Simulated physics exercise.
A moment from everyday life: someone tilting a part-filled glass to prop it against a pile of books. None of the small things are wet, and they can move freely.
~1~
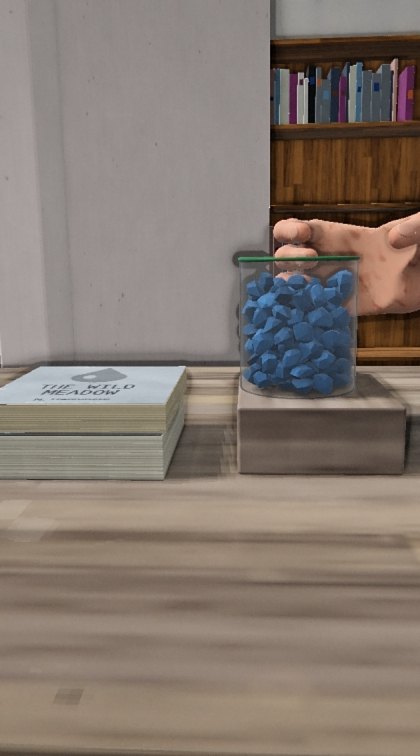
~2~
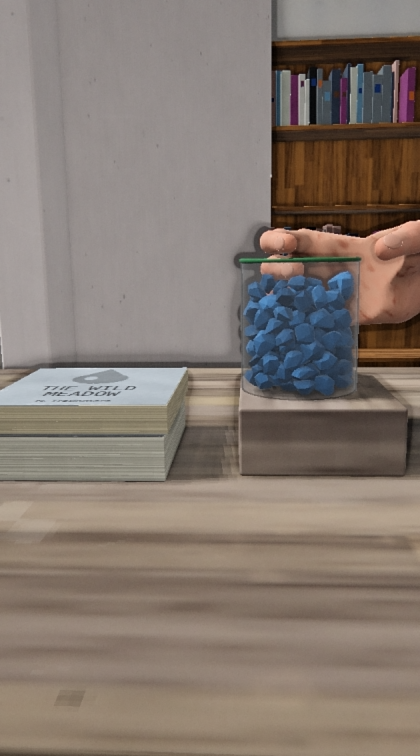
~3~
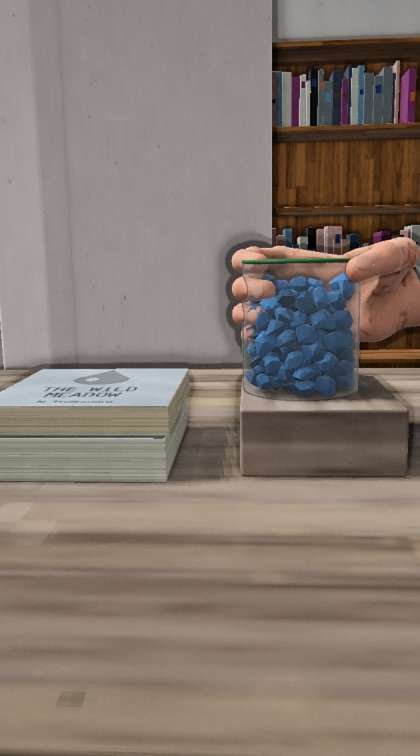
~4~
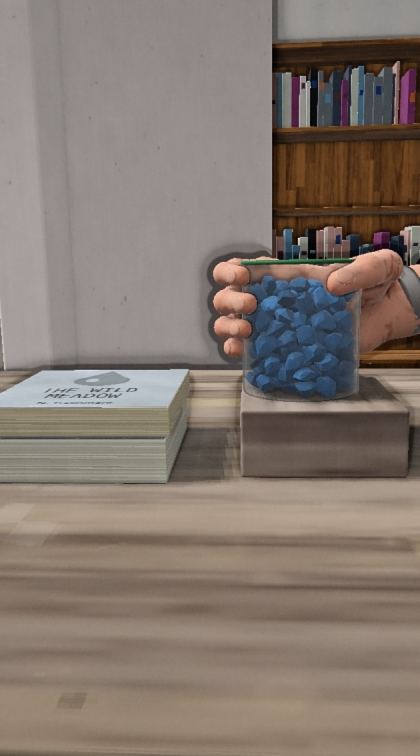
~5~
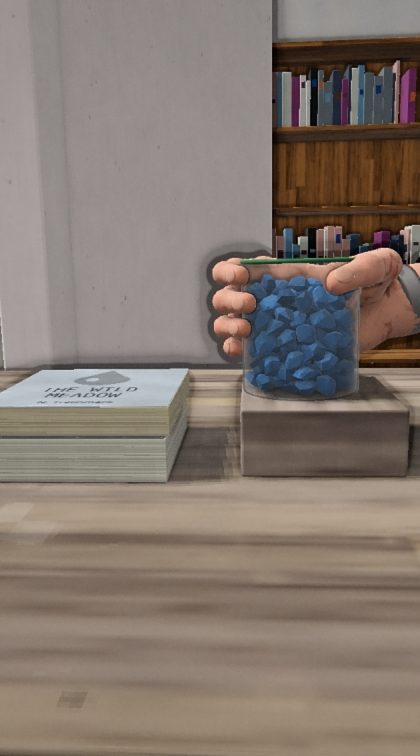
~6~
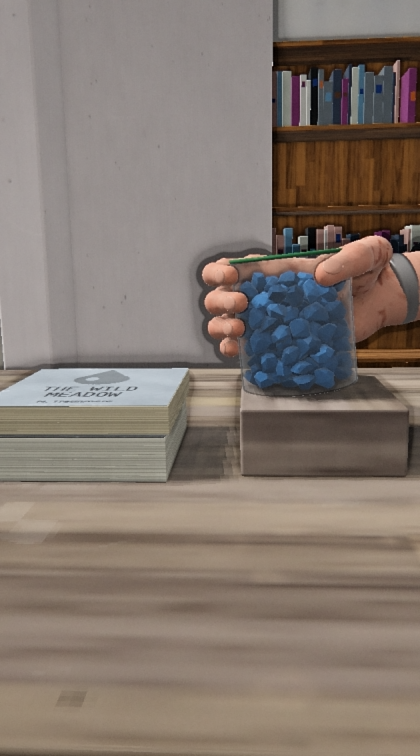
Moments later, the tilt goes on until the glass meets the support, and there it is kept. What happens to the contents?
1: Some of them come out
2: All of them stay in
Option 1: Some of them come out.
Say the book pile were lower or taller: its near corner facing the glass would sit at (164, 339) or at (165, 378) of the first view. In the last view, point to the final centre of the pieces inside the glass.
The middle comes to rest at (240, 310) the first time and at (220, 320) the second time.
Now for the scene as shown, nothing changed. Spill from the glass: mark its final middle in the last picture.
Roughly pixel (73, 380).
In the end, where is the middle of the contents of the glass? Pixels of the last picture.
It comes out near (196, 337) in the last picture, I'd say.
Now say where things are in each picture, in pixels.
Glass at (298, 323), nearly full of aquarium stones; book pile at (94, 395), its top about level with the glass's foot, in the first picture.
Glass at (299, 324), upright; rim at (242, 261); top of the contents at (296, 292), in the second picture.
Glass at (300, 325), upright; rim at (243, 262); book pile at (96, 398), in the third picture.
Glass at (300, 326), upright; rim at (243, 263); top of the contents at (297, 293), in the fourth picture.
Glass at (300, 325), upright; rim at (243, 262); book pile at (97, 398), in the fifth picture.
Glass at (294, 320), leaning 5°; rim at (231, 262); book pile at (97, 397), its top about level with the glass's foot, in the sixth picture.
Then, 0.29 s after the last picture, the glass leans 27°; everything is still inside.
Then, 0.66 s after the last picture, the glass leans 56°; everything is still inside.
Then, 1.05 s after the last picture, the glass leans 82°; a stray few of the aquarium stones out of it.
At rest, the glass rests on the book pile at 83°; a small part of the aquarium stones out of it.
